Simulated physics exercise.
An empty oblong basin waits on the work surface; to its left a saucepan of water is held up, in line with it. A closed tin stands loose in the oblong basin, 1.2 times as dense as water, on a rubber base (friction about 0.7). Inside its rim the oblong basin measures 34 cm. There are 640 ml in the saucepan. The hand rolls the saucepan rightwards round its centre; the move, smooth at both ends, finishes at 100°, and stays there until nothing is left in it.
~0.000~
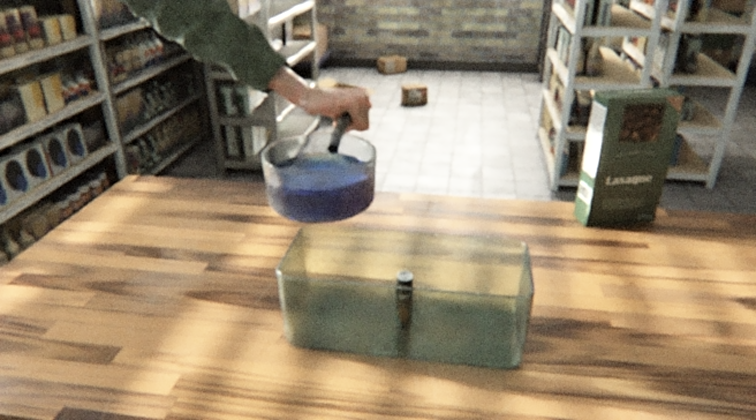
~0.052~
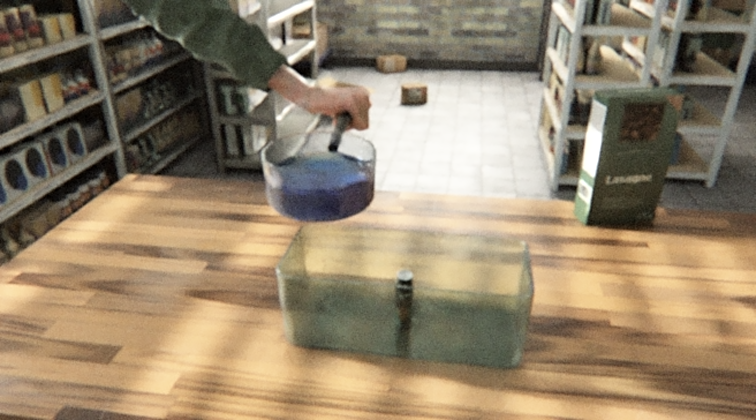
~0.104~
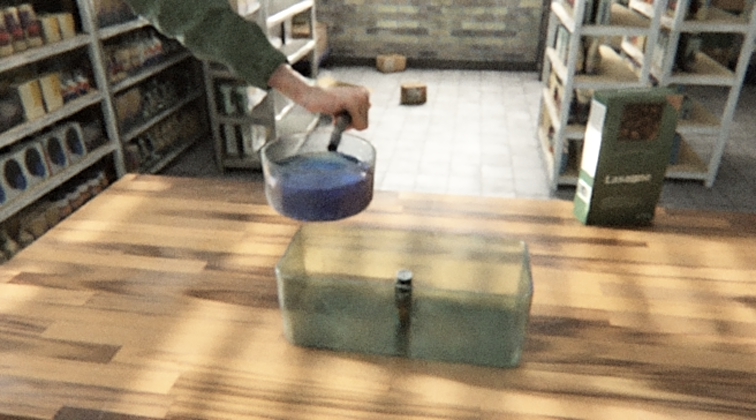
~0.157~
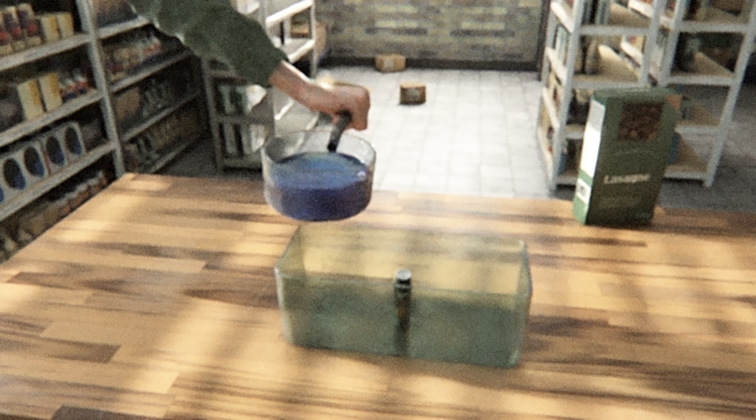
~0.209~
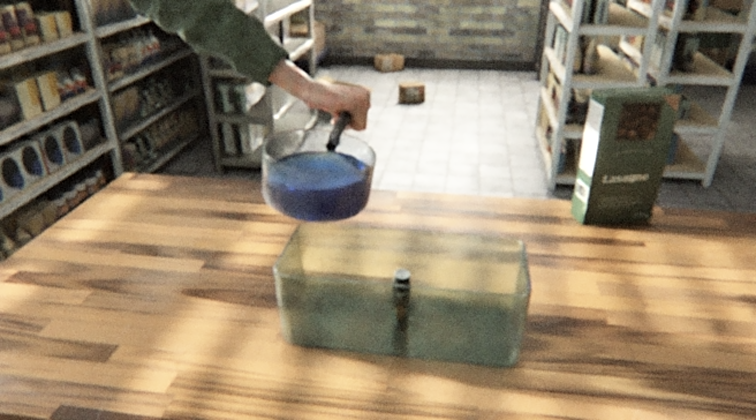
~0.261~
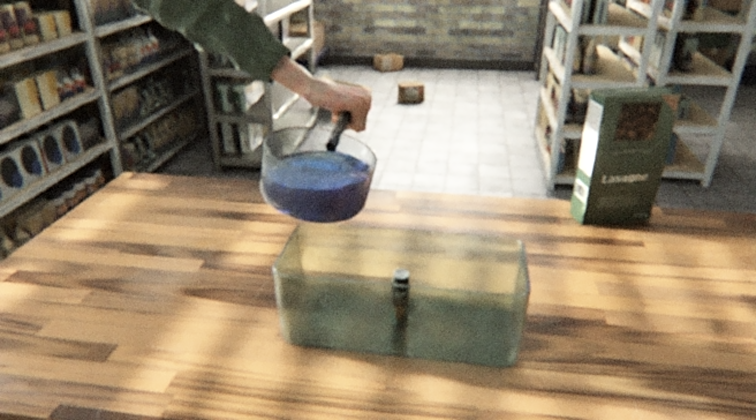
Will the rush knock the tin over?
It stays up.
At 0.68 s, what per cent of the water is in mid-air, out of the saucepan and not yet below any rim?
Some 26 per cent.
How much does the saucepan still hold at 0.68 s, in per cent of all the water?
Some 66 per cent.
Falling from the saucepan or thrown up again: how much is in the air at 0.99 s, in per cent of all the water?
About 10 per cent.
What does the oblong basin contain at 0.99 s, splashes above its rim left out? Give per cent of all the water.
About 76 per cent.
After 0.68 s the tilt is 63° and 65 per cent is still to pour; the tin stands where it began.
After 0.99 s the tilt is 95° and 15 per cent is still to pour; the tin stands where it began.
After 1.32 s the tilt is 100° and 1 per cent is still to pour; the tin stands where it began.
After 1.67 s the tilt is 100° and 0 per cent is still to pour; the tin stands where it began.
In the end the tin stands where it began.
